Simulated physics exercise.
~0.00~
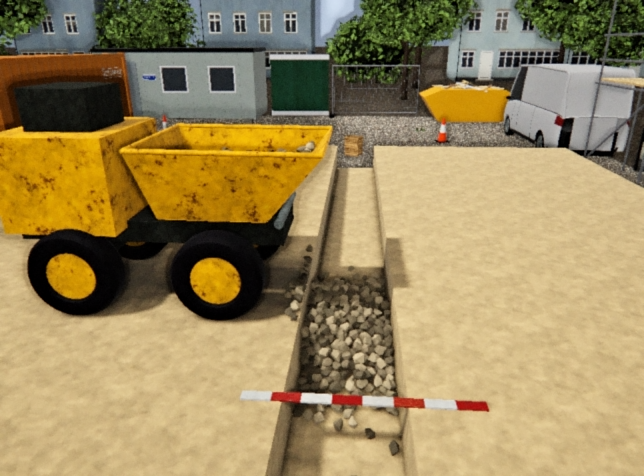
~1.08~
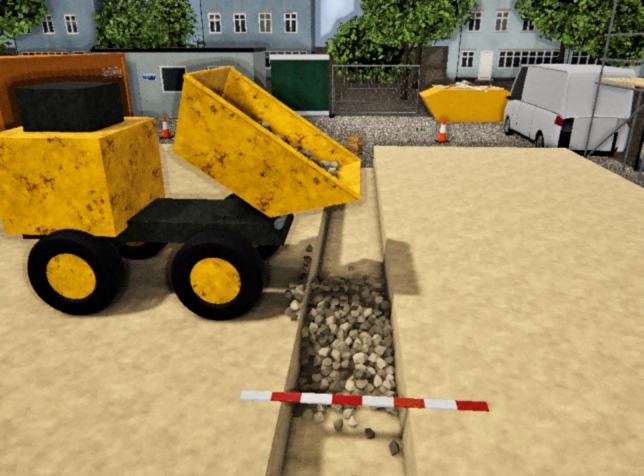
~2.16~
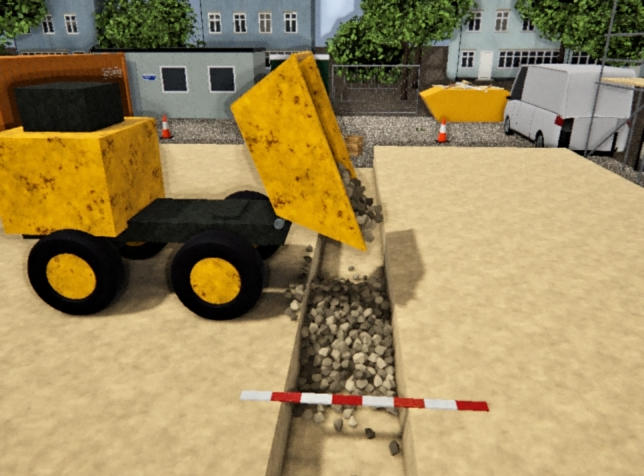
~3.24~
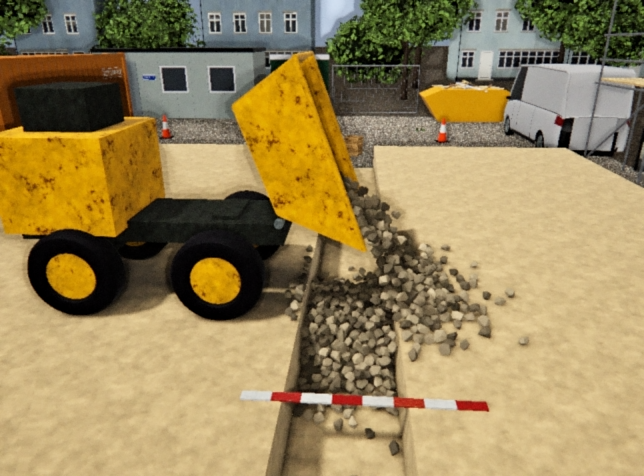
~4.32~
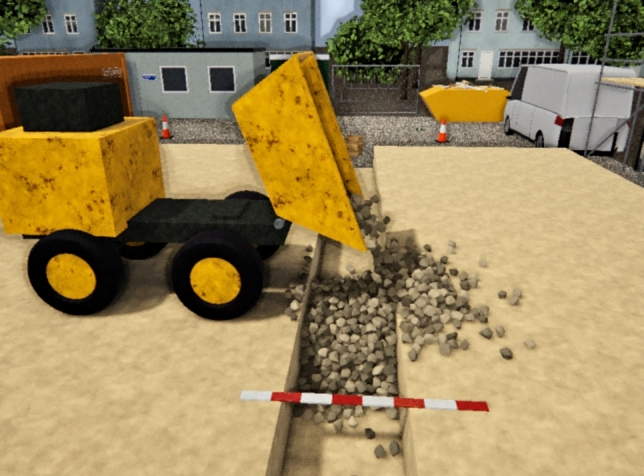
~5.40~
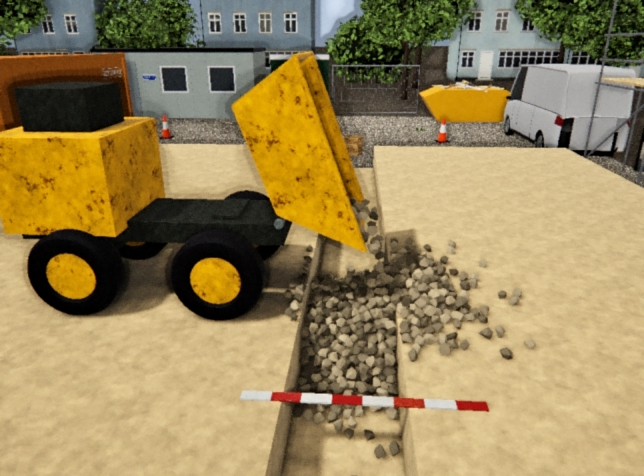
On a sandy building site, a yellow dumper tips its skip, spilling grey stones into a part-filled trench and over the far side.
